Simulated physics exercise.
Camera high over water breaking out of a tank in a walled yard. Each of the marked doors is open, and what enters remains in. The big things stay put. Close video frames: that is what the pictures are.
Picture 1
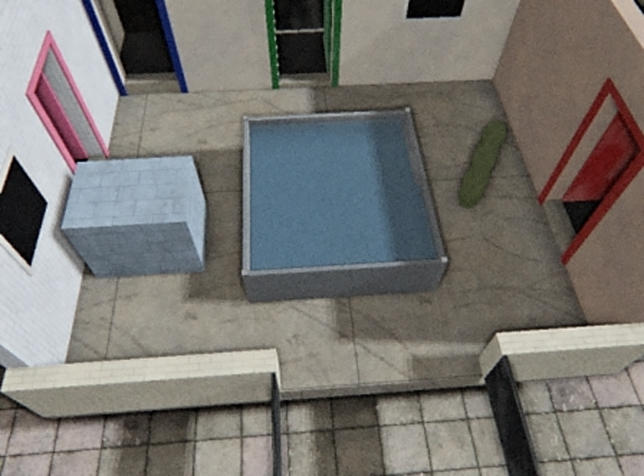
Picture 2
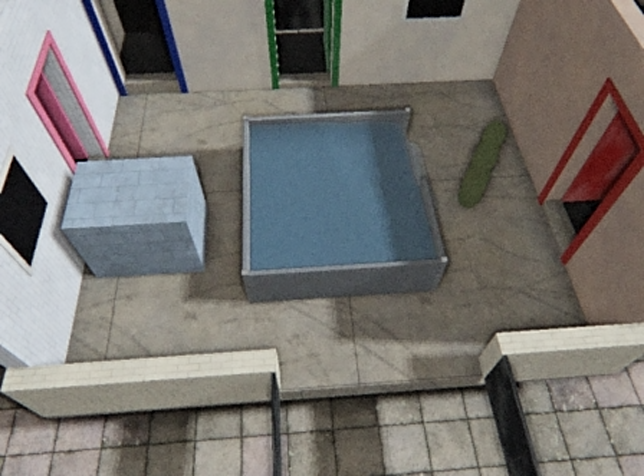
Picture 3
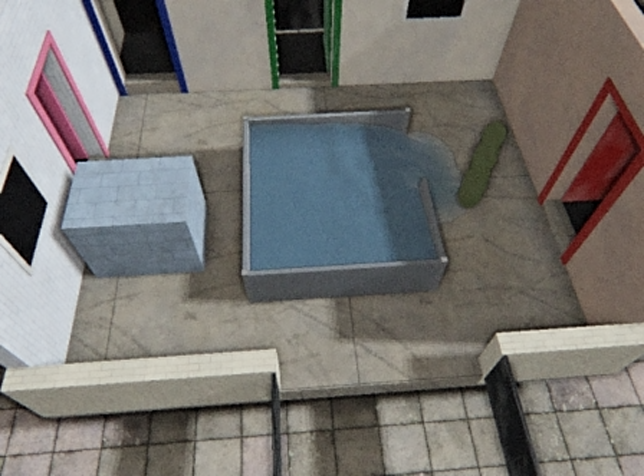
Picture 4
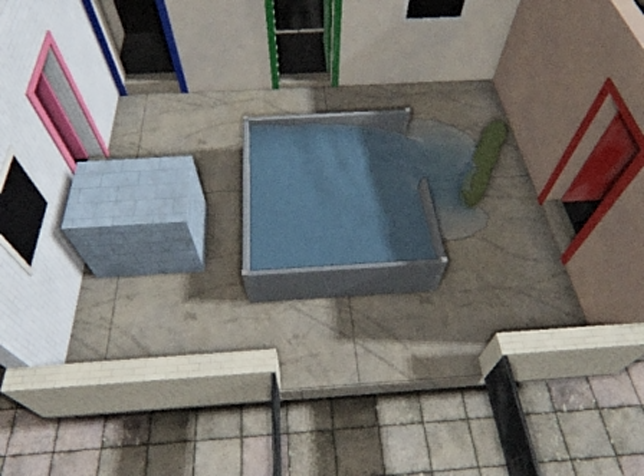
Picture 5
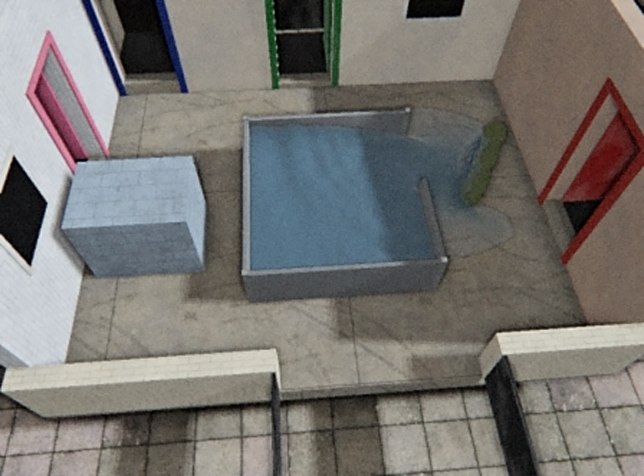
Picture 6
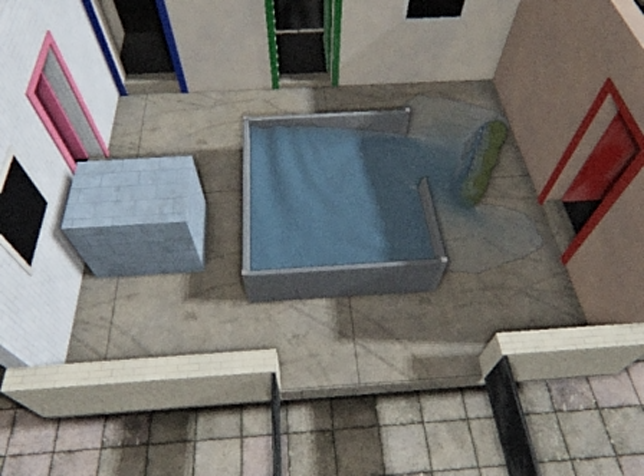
Open water tank in a walled yard breaking at its right side, water pouring through the gap and spreading around a green hedge.
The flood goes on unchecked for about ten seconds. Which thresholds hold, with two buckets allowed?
In order: The blue door will pass two buckets at most; the green door will pass two buckets at most; the red door will pass two buckets at most; the pink door will pass more than two buckets.
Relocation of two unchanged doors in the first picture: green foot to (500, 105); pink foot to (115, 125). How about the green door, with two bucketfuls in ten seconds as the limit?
The green one overflows.
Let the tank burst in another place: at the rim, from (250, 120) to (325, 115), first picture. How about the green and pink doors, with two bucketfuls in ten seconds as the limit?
Well, the green one is swamped, while the pink one is swamped.
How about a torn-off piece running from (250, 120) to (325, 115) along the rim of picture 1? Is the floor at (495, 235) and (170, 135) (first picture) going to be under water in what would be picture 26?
One after the other: Free of water, covered.
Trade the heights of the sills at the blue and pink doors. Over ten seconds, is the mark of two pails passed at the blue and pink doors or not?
I'd say the blue door is swamped and the pink door stays safe.
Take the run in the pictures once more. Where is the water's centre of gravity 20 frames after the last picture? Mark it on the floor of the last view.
The water's centre sits above (388, 185).
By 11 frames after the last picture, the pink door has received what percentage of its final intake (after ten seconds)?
Estimate: Roughly 0 %.
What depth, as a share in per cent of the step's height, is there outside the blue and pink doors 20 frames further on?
First 10 percent, then 0 percent.
A moment on, water covers 30 % of the floor; the blue door not reached, the green door not reached, the red door wet at the sill, nothing in, the pink door not reached.
Next, water covers 40 % of the floor; the blue door not reached, the green door not reached, the red door wet at the sill, nothing in, the pink door not reached.
Then, water covers 55 % of the floor; the blue door wet at the sill, nothing in, the green door wet at the sill, nothing in, the red door wet at the sill, nothing in, the pink door not reached.
Later, water covers 80 % of the floor; the blue door wet at the sill, nothing in, the green door wet at the sill, nothing in, the red door wet at the sill, nothing in, the pink door over two buckets in.
In the end, water covers 95 % of the floor; the blue door wet at the sill, nothing in, the green door wet at the sill, nothing in, the red door under two buckets in, the pink door far over two buckets in.
